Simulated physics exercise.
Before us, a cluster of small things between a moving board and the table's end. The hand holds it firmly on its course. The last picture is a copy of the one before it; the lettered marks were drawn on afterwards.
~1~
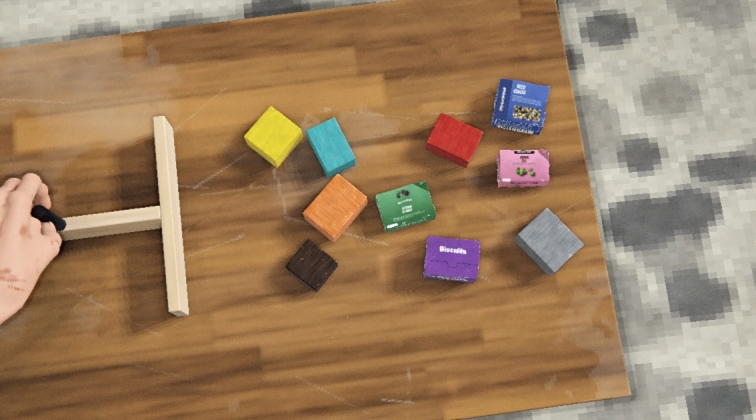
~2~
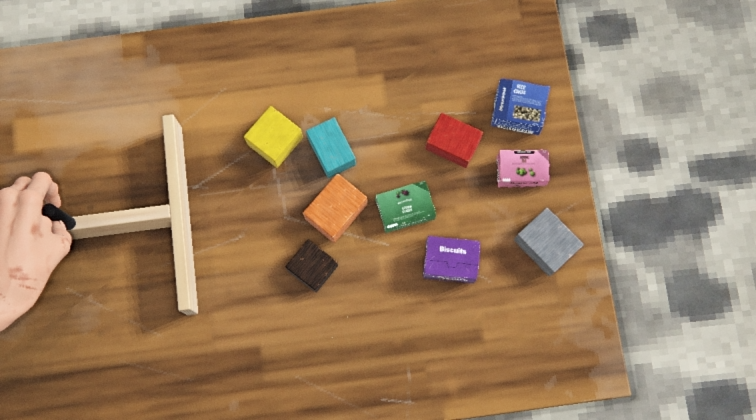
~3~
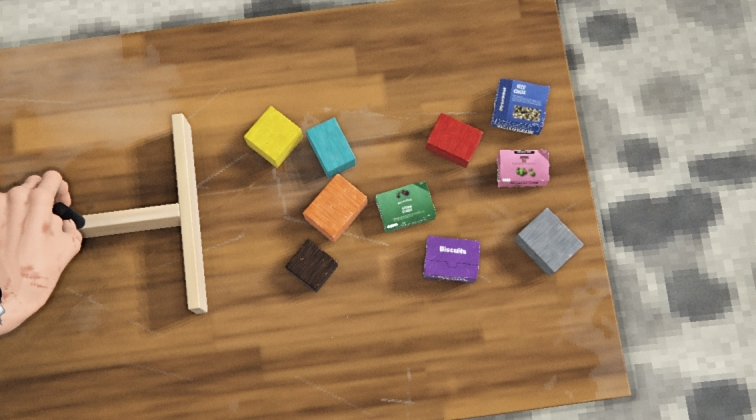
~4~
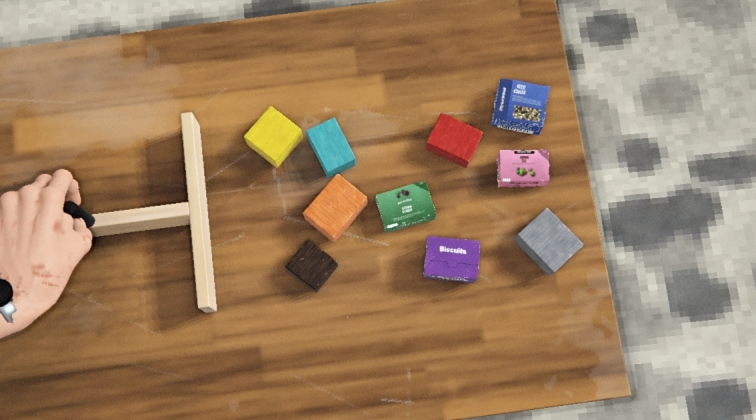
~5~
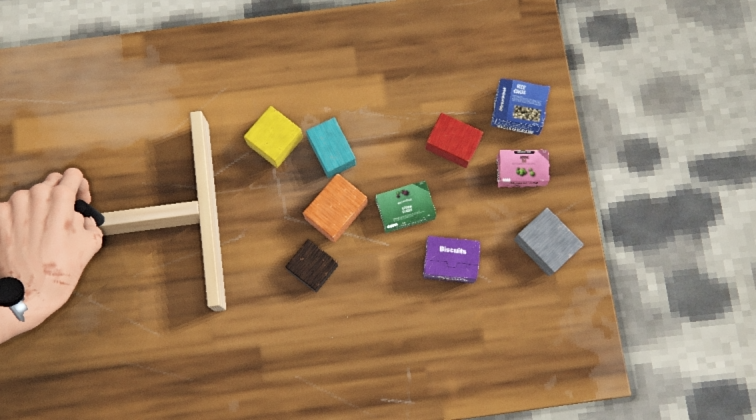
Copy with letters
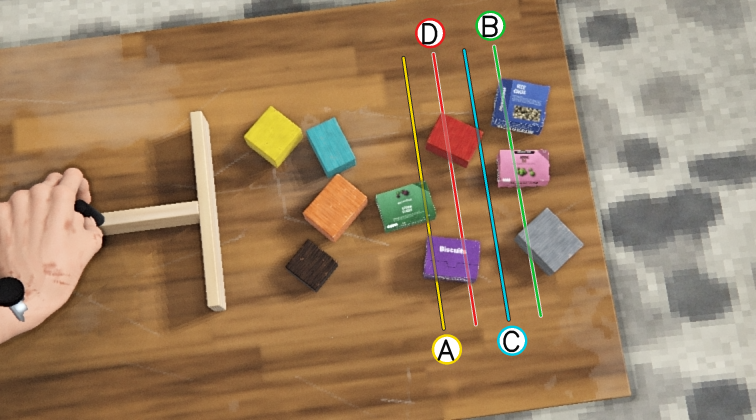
A wooden T-shaped board pushed by a hand sliding slowly right across a table towards coloured blocks and small packets lying still.
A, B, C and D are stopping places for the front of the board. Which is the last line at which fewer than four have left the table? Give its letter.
Up to line B.
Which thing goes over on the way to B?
The pink packet goes over.
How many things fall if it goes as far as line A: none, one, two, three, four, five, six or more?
The count is none.
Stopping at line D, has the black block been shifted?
By then, yes.
On the marked copy, A at (423, 189); B at (517, 176); C at (486, 180); D at (454, 185).
Following B. Soon after the start, board (318, 192); yellow block (335, 110); turquoise block (363, 147).
Later, board (430, 177); pink packet (530, 171); green box (503, 201).
In the end, board (517, 166); pink packet over the edge; green box (590, 190); one fallen.
As for the rest, A is within the limit but short; C is within the limit but short; D is within the limit but short.
